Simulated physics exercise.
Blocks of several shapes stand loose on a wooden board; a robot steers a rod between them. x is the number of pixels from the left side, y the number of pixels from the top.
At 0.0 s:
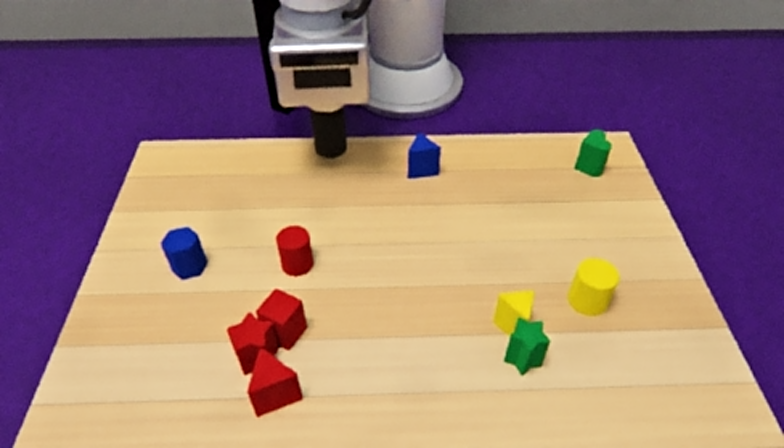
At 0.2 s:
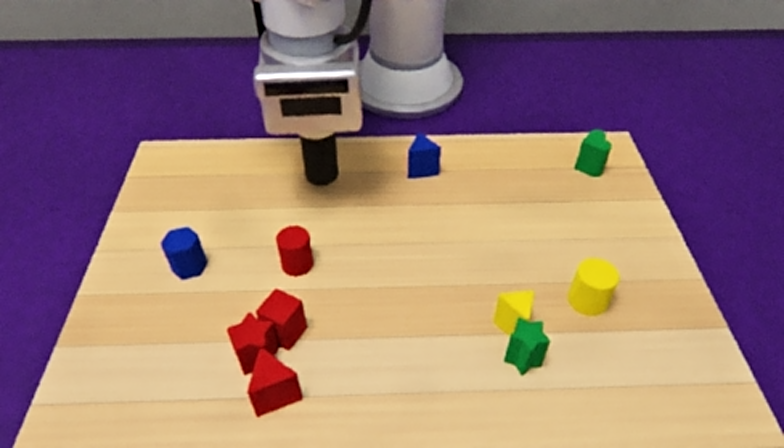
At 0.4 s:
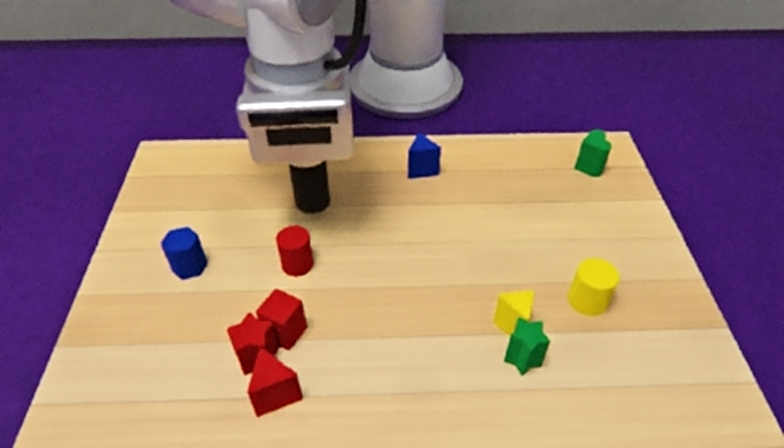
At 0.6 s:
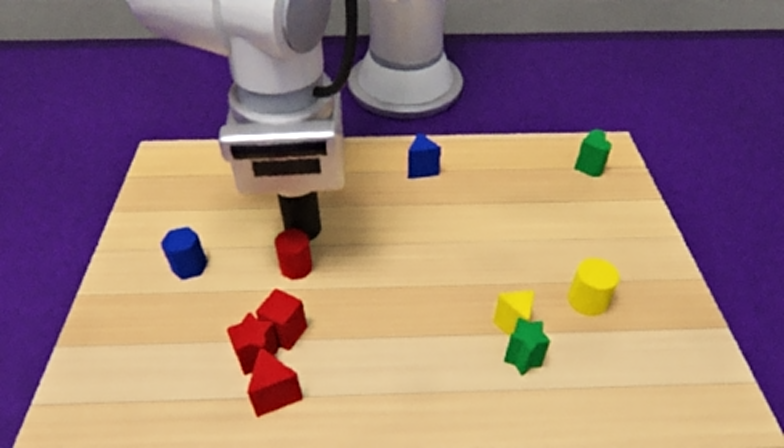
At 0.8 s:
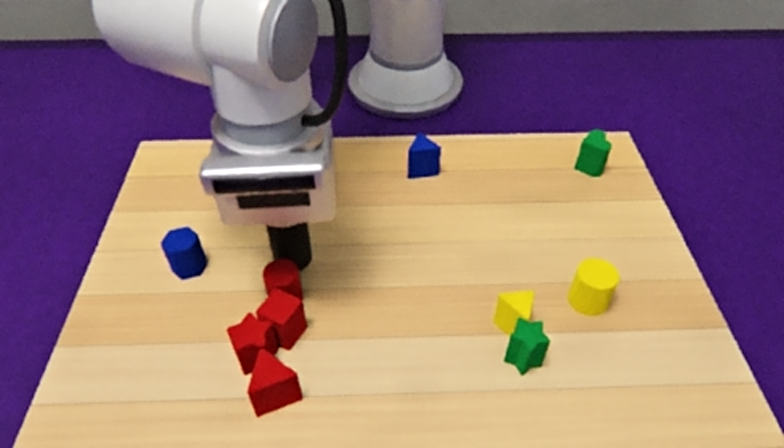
A robot arm lowered its black rod down the wooden board toward the viewer and pushed the red cylinder up close to the red cube, while the other colored blocks stayed still.
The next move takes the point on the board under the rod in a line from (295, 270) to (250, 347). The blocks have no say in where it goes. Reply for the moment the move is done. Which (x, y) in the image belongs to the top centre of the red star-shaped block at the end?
Pixel (217, 390).
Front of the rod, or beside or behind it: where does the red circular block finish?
The red circular block won't leave the front of the rod.
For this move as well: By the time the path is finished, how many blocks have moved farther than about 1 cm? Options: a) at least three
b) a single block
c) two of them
The answer is a.
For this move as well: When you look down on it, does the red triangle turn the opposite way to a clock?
Answer: Yes.
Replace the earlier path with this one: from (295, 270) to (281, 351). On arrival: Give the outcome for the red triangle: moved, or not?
At the end of the path, it will have moved.
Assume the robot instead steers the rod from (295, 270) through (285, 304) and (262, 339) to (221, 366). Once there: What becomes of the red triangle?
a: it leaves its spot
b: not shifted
The correct letter is a.
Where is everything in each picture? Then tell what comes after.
Rod tip (331, 149); block tops, red star-shaped block (249, 331); red triangle (269, 371); red square (279, 305); red circular block (293, 236), in the first picture.
Rod (322, 175); blocks unchanged, in the second picture.
Rod (313, 202); blocks unchanged, in the third picture.
Rod (303, 230); red circular block (291, 240), in the fourth picture.
Rod (293, 258); red star-shaped block (249, 331); red triangle (269, 371); red square (279, 305); red circular block (280, 271), in the fifth picture.
On the path given first. Halfway along, rod (271, 295); red star-shaped block (238, 350), turned 35° clockwise; red triangle (268, 379), turned 20° anticlockwise; red square (277, 335), turned 65° anticlockwise; red circular block (255, 312).
At the end, rod (246, 336); red star-shaped block (217, 390), turned 65° clockwise; red triangle (260, 398), turned 95° anticlockwise; red square (281, 348), turned 105° anticlockwise; red circular block (236, 357).
